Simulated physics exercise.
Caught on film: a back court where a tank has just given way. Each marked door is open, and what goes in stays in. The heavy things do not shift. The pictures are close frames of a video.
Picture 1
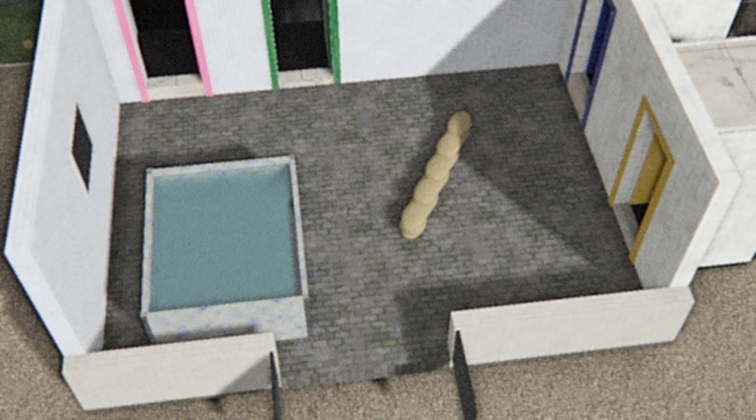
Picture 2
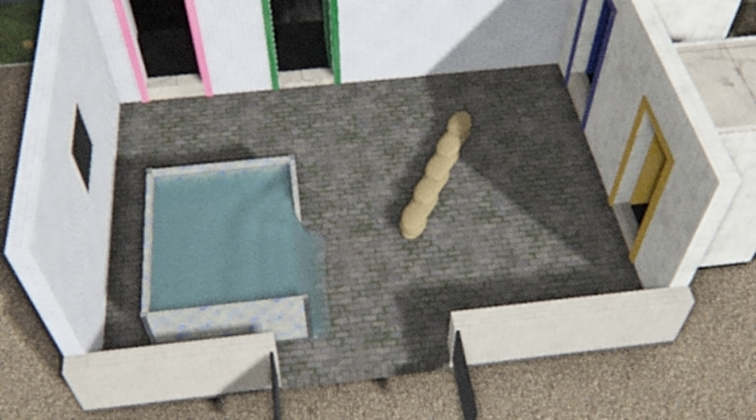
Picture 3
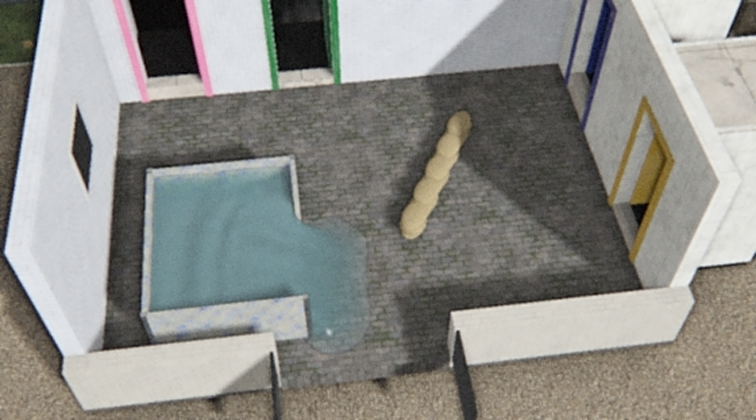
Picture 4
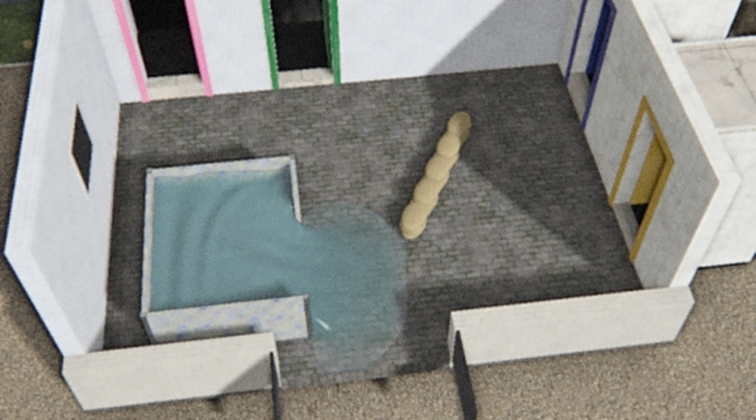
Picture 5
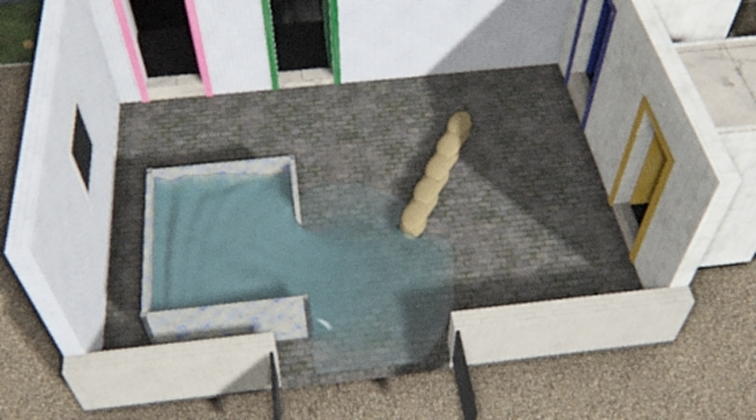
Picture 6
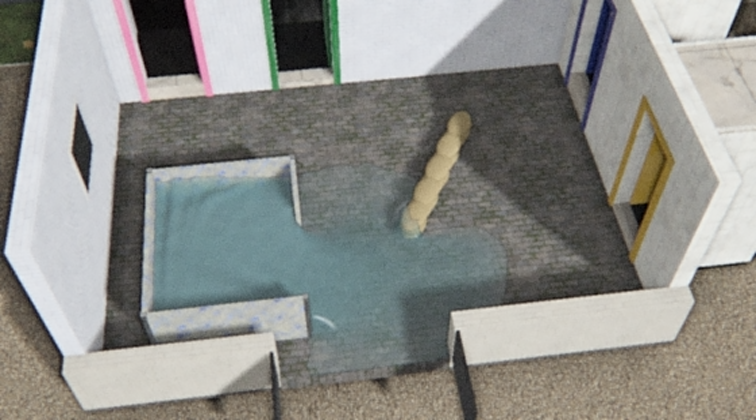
Water poured out through a gap in the right side of a square tank in a walled courtyard, then spread rightward across the dark paving, reaching the near end of a lumpy tan barrier.
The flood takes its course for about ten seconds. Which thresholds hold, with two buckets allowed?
One by one: The blue door holds within the limit; the pink door holds within the limit; the yellow door floods; the green door holds within the limit.
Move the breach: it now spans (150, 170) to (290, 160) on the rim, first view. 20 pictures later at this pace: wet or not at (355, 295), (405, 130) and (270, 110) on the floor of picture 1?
One after the other: Clear, under water, under water.
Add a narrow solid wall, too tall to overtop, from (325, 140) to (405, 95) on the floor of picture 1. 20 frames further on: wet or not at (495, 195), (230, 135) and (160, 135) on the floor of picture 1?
In turn: Covered, dry, no water.
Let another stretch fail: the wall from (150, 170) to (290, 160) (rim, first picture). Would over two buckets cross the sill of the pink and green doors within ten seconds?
Then: Pink door takes more, green door is over.
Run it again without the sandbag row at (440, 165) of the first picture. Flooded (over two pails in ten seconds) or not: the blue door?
One by one: Blue door keeps below it.
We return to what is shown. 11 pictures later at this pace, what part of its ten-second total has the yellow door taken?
Close to 30 %.
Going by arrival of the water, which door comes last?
I say the one in pink.
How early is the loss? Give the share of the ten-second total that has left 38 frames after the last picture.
Near 90 in a hundred.
A moment on, water covers 35 % of the floor; the blue door not reached, the pink door not reached, the yellow door under two buckets in, the green door not reached.
Next, water covers 50 % of the floor; the blue door not reached, the pink door not reached, the yellow door far over two buckets in, the green door not reached.
Then, water covers 60 % of the floor; the blue door wet at the sill, nothing in, the pink door not reached, the yellow door far over two buckets in, the green door wet at the sill, nothing in.
Later, water covers 75 % of the floor; the blue door wet at the sill, nothing in, the pink door wet at the sill, nothing in, the yellow door far over two buckets in, the green door wet at the sill, nothing in.
In the end, water covers 95 % of the floor; the blue door wet at the sill, nothing in, the pink door wet at the sill, nothing in, the yellow door far over two buckets in, the green door wet at the sill, nothing in.
